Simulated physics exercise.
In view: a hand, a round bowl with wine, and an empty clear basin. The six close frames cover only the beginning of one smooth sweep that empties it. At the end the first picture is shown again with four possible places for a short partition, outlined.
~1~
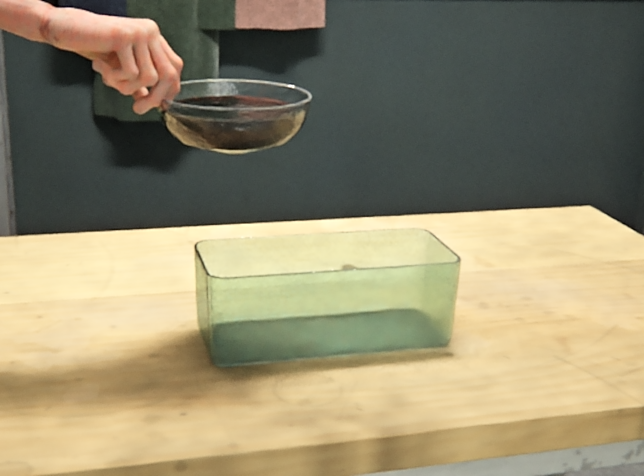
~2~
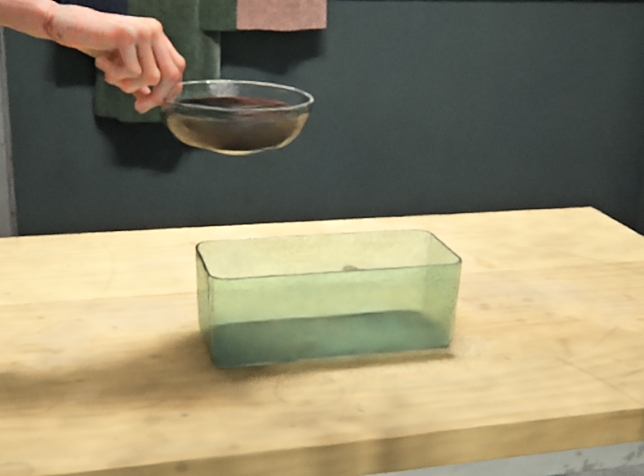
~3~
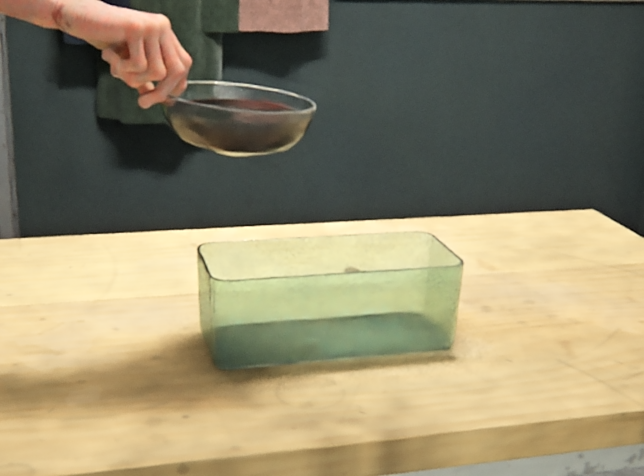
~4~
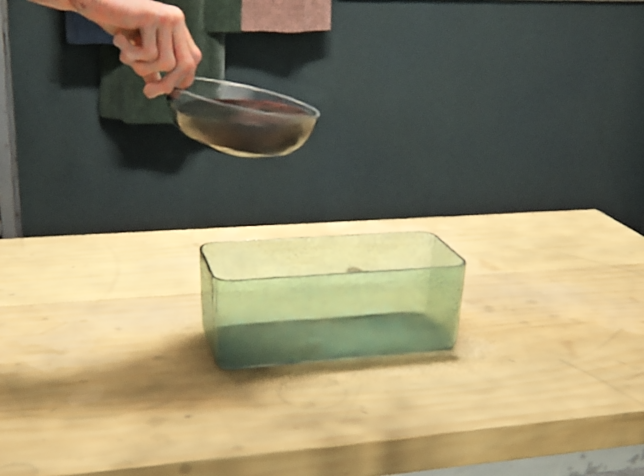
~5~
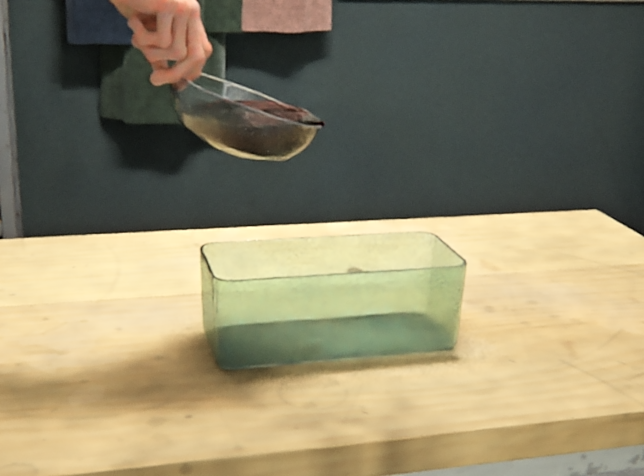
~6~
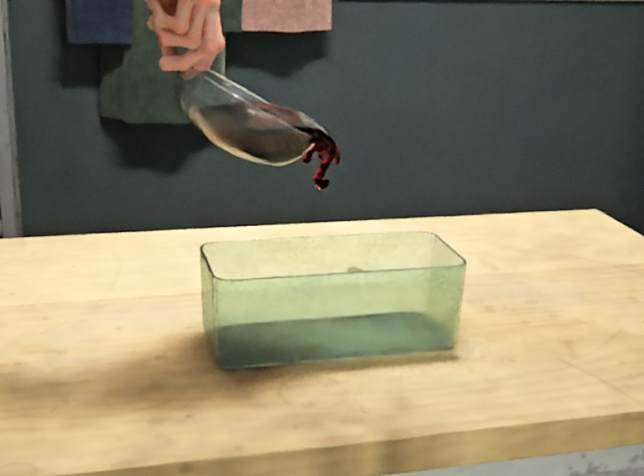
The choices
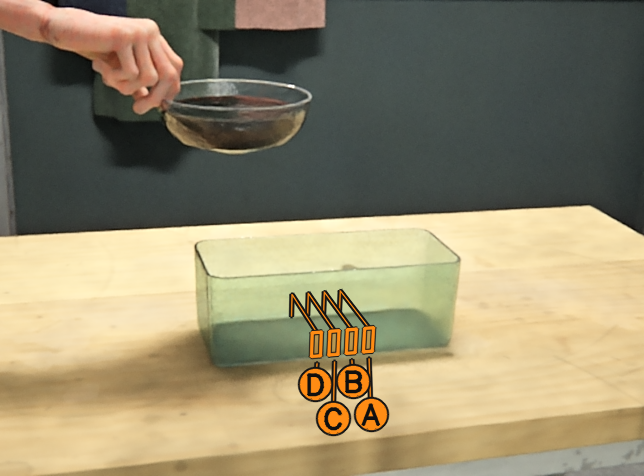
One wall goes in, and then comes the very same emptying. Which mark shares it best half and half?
I would pick place A.
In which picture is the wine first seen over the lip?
Picture 5.
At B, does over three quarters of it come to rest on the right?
No.
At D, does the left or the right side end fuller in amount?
More ends on the right.
On the marked copy, A at (369, 358); B at (351, 359); C at (334, 361); D at (317, 363).
With A, about 50 % ends left of the wall and 49 % right of it.
With B, about 40 % ends left of the wall and 59 % right of it.
With C, about 29 % ends left of the wall and 70 % right of it.
With D, about 18 % ends left of the wall and 81 % right of it.
